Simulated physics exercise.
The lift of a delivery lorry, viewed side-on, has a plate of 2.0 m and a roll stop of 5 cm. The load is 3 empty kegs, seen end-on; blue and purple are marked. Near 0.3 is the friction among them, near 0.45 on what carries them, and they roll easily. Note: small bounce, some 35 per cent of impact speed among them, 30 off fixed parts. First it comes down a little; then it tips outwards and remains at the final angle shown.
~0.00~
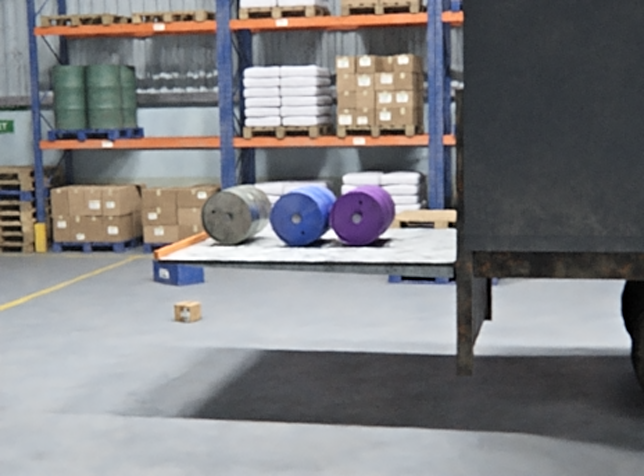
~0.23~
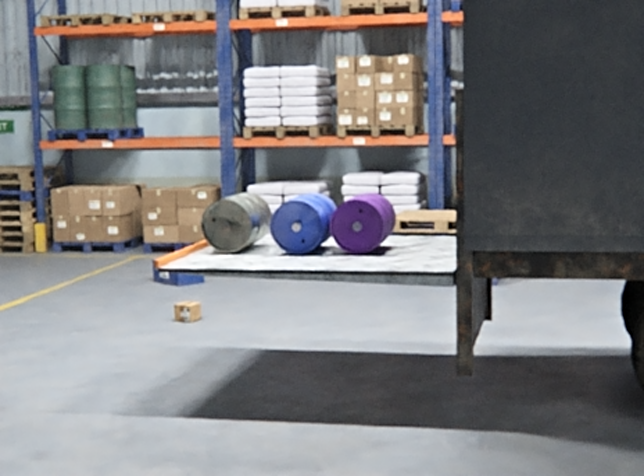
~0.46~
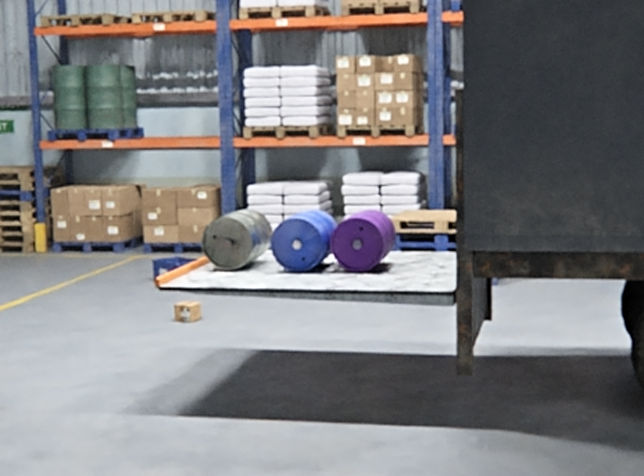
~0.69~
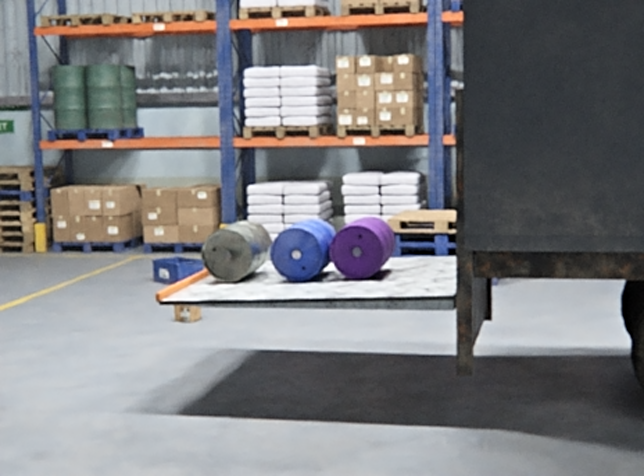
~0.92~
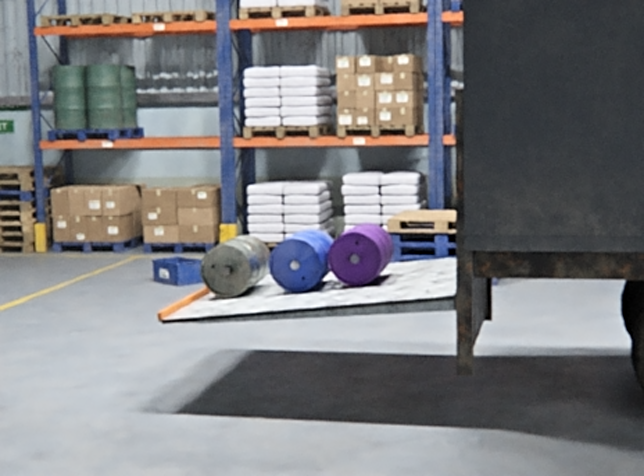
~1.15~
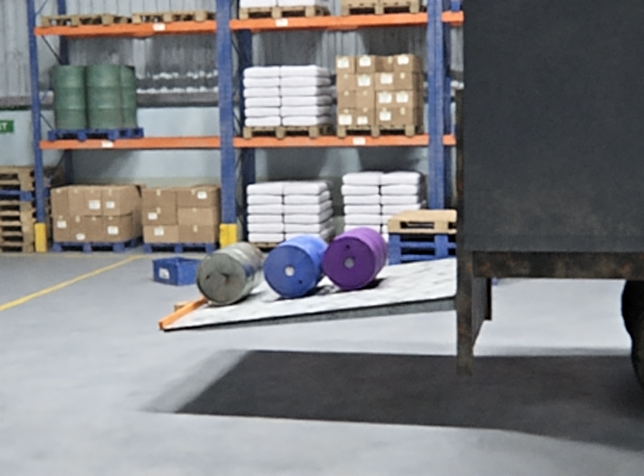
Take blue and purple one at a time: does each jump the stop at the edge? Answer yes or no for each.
Blue keg: No, purple: No.
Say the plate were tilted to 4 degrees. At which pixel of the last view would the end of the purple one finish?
I'd put it somewhere around (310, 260).
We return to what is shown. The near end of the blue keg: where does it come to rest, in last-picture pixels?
Near pixel (260, 274).
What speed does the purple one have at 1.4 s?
I'd put it near 0.4 m/s.
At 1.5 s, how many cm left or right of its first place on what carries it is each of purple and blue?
By then purple is 15 left of its start, and blue is 15 left of its start.
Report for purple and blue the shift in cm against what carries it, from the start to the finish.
Moved: Purple 30, blue 25.
Then, 1.4 s in, blue is on the plate, 65 cm from the stop, rolling left; purple is on the plate, 110 cm from the stop, rolling left; 0 over the stop so far.
Then, 1.5 s in, blue is on the plate, 65 cm from the stop, rolling left; purple is on the plate, 105 cm from the stop, rolling left; 0 over the stop so far.
Then, 1.7 s in, blue is on the plate, 55 cm from the stop, rolling right; purple is on the plate, 95 cm from the stop, rolling left; 0 over the stop so far.
In the end (1.9 s), blue is on the plate, 55 cm from the stop; purple is on the plate, 95 cm from the stop; 0 over the stop so far.
